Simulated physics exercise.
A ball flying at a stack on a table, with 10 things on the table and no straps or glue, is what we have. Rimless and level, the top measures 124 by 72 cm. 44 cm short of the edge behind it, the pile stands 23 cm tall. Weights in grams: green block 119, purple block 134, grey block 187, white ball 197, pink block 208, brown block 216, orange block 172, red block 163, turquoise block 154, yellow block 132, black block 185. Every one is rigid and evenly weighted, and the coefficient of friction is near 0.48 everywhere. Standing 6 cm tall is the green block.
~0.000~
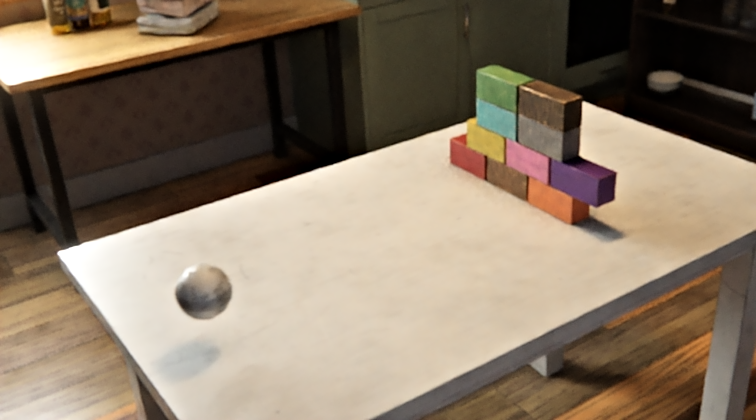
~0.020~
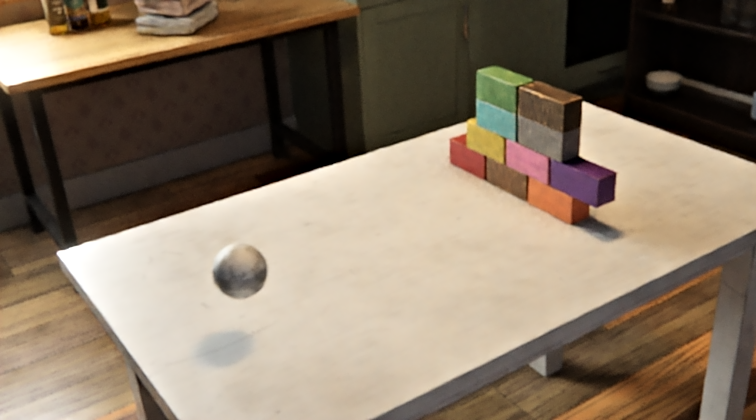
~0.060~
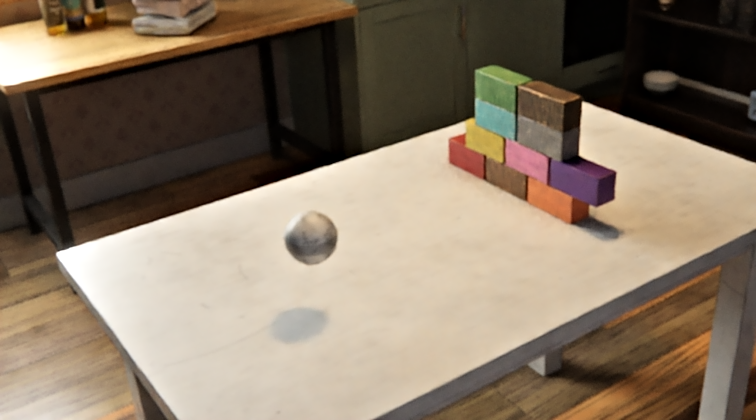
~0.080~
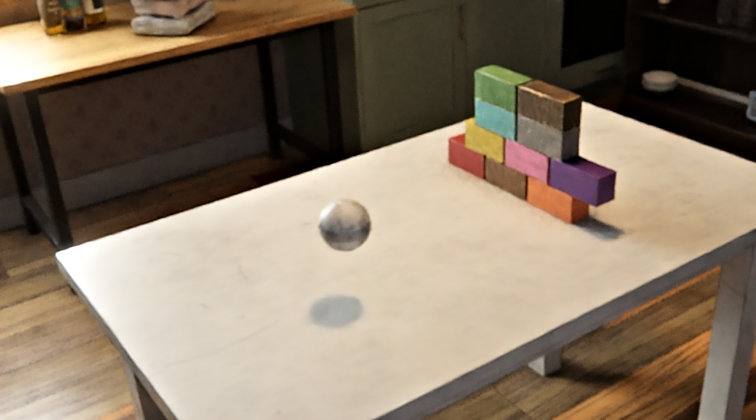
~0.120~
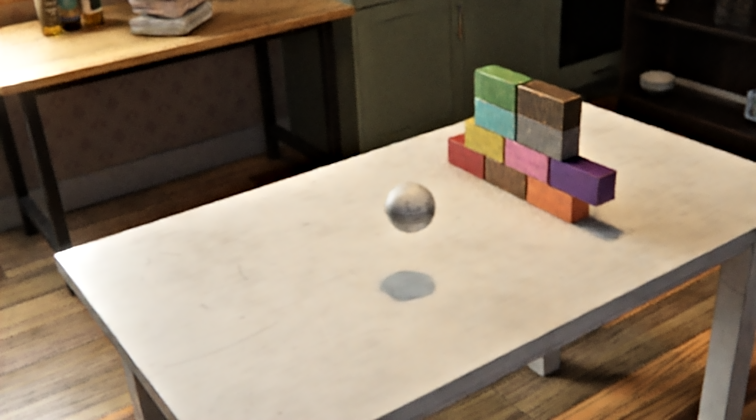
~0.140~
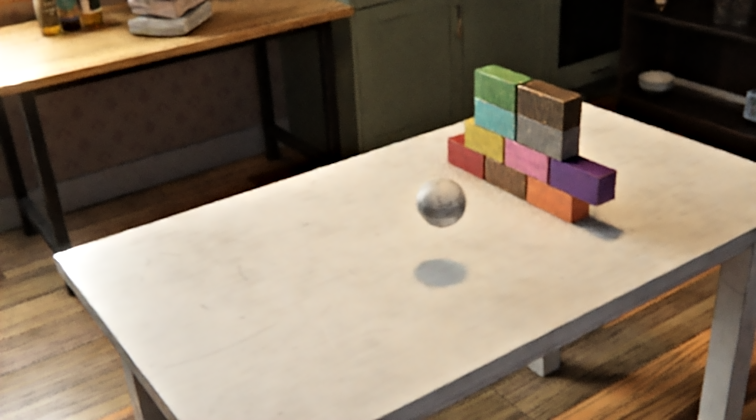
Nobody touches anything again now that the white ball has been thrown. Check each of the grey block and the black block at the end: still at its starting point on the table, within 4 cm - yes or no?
Grey block - yes; black block - yes.
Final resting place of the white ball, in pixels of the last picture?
It winds up close to (579, 200).
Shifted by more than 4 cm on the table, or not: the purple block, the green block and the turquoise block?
Here is how it goes: The purple block moves off; next, the green block remains near its start; last, the turquoise block remains near its start.
By 0.24 s, white ball near (555, 203); grey block tilted 4° near (549, 132); black block tilted 4° near (549, 103); purple block tilted 9°.
By 0.34 s, white ball near (572, 200); purple block 6 cm from its spot; orange block 4 cm from its spot.
When it is over (1.0 s), not toppled but over 4 cm from the start, purple block and orange block; the other 8 within 4 cm of the start. End places, in pixels of the last picture, grey block near (554, 132), black block near (550, 103).
